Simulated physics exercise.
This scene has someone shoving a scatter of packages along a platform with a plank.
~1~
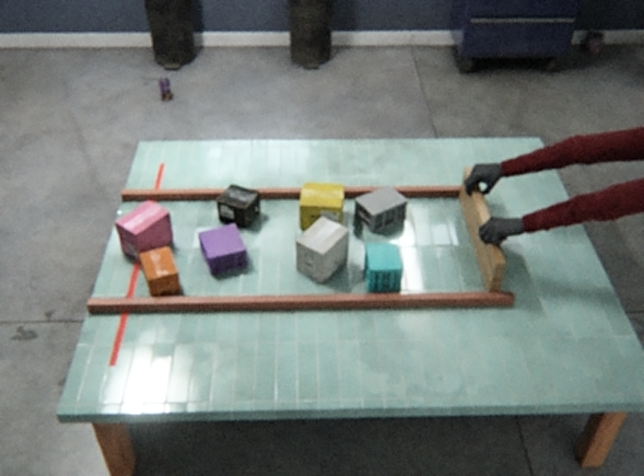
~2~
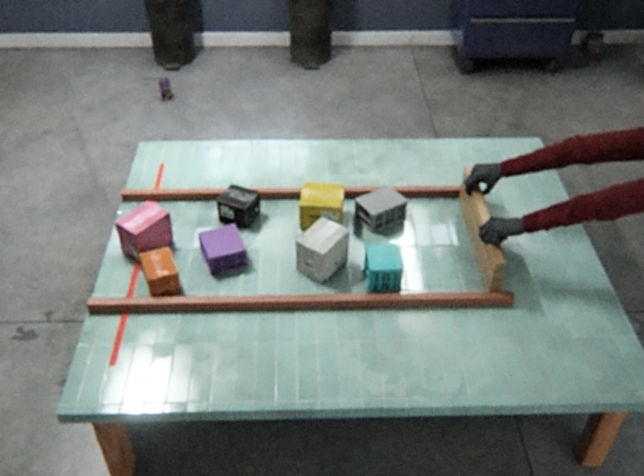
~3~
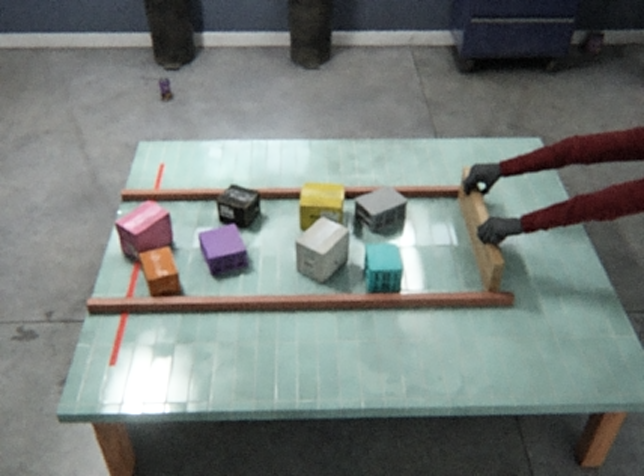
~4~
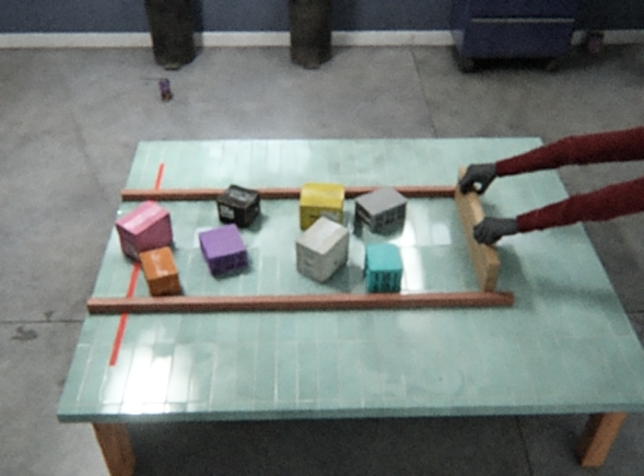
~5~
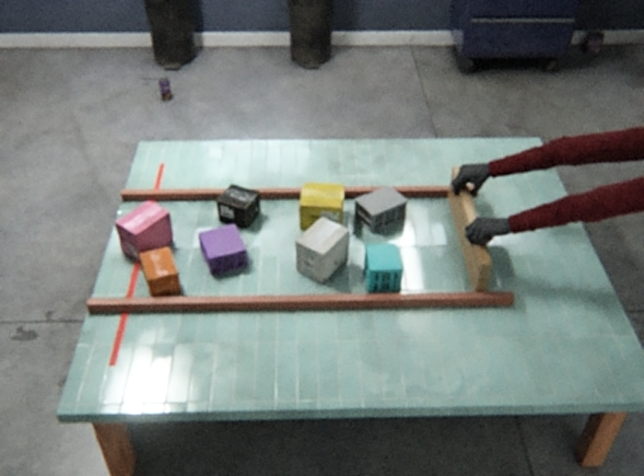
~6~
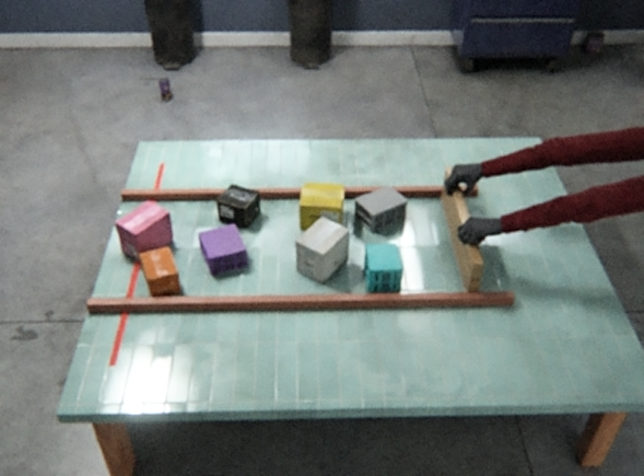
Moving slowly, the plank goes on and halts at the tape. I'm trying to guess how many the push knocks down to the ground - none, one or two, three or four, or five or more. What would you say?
The ones going over the edge come to at least five, I'd say.
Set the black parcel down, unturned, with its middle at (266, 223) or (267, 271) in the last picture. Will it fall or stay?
Lab note: Black parcel, try one goes down; try two goes down.
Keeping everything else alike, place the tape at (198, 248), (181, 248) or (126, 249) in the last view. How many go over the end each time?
2, 2, 7.
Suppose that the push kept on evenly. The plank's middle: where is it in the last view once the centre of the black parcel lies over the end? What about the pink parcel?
When the black parcel crosses, the middle is near (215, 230); when the pink parcel crosses, near (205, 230).
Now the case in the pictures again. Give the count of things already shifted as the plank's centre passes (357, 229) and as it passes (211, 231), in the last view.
The count is 4 at the first point and 8 at the second.
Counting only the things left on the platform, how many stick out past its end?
In total, 2 of them.
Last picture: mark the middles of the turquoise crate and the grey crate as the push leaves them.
About (114, 273), and the other about (128, 204).
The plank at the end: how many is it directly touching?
3 in contact.
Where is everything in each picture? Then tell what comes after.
Pink parcel (145, 232); orange parcel (161, 273); purple crate (223, 249); plank (480, 227); tape (141, 248), in the first frame.
Orange parcel (161, 273); white parcel (323, 250), in the second frame.
Purple crate (223, 249); turquoise crate (383, 268), in the third frame.
Pink parcel (145, 232); plank (475, 227), in the fourth frame.
Orange parcel (161, 273); black parcel (239, 206), in the fifth frame.
Pink parcel (145, 232); orange parcel (161, 273); purple crate (223, 249); plank (460, 228); tape (141, 248), in the sixth frame.
Soon after, none off yet; pink parcel at rest near (145, 232); orange parcel at rest near (161, 273); purple crate at rest near (223, 249).
By the end, the number that fall off is five or more; fallen, yellow parcel, black parcel, purple crate, orange parcel and pink parcel.
